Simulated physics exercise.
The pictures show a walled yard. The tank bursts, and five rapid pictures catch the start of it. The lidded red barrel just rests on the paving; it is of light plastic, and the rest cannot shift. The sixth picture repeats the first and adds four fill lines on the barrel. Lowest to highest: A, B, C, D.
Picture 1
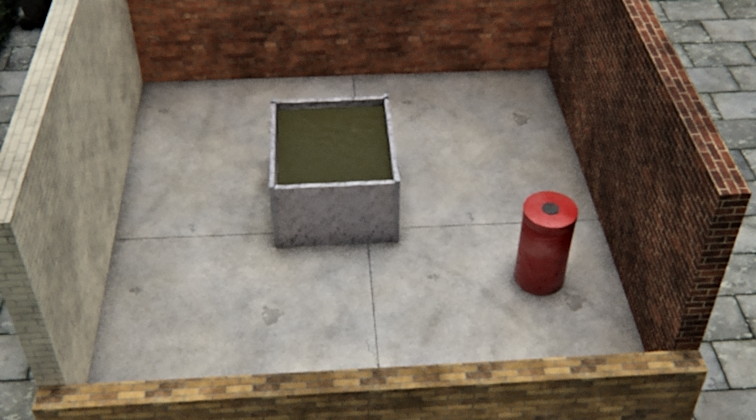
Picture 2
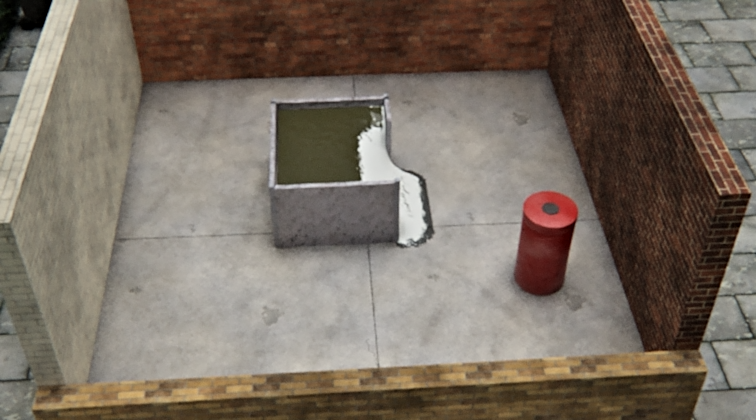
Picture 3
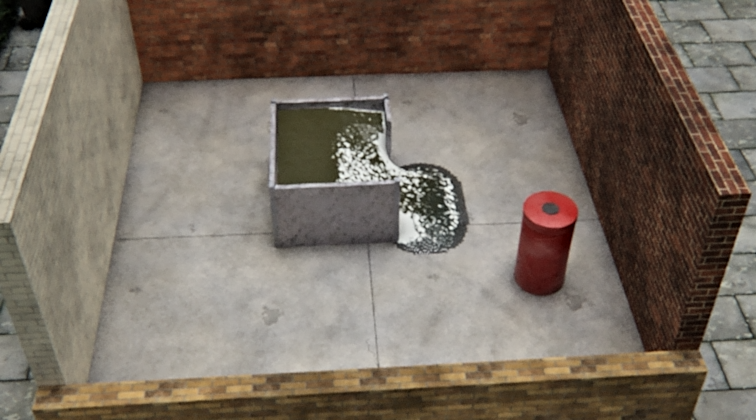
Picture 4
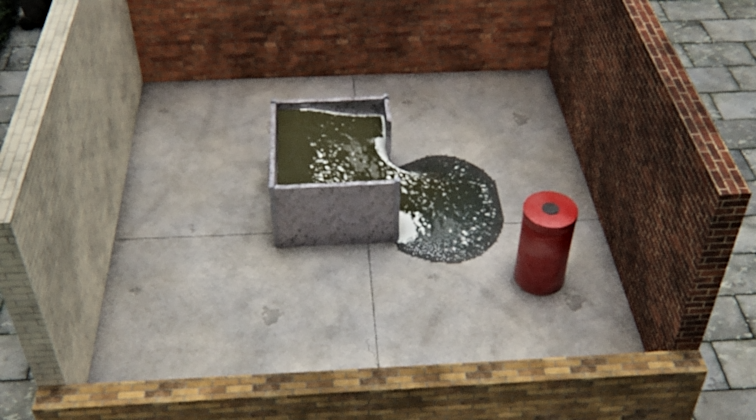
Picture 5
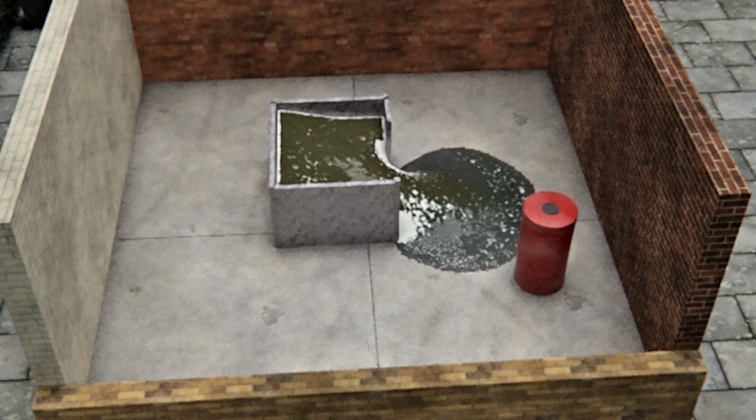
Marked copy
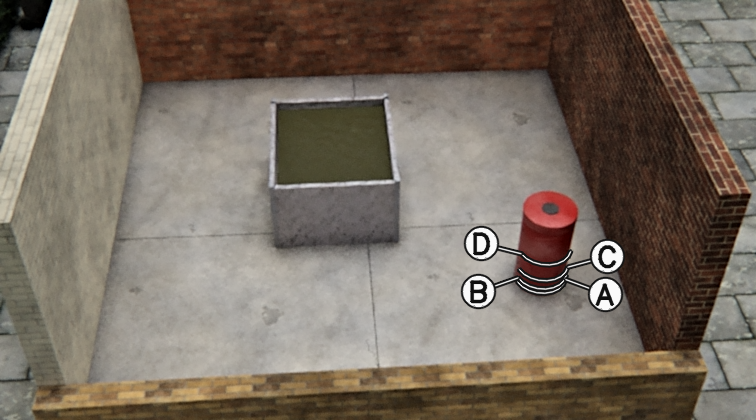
Dark greenish water fills a square grey stone tank near the middle of a walled yard, seen from above by a still camera. A red barrel stands upright to the right on the pale concrete floor, between brick walls of cream, reddish-brown and yellowish tones. Water pours in a white, foaming rush from the tank's right side, spreading into a widening dark puddle towards the unmoving barrel as the tank's level drops.
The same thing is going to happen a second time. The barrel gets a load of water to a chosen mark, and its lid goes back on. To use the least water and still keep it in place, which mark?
Use mark D.
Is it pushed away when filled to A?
Yes.
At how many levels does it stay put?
One of them.
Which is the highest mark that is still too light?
C.
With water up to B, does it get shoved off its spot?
Yes.
In white, A at (544, 293); B at (545, 289); C at (546, 280); D at (549, 264); from the bottom up A, B, C, D.
If A is chosen, it is pushed about 4 times its own width away.
If B is chosen, it is pushed about 4 times its own width away.
If C is chosen, it is pushed about its own width away.
If D is chosen, it does not move.
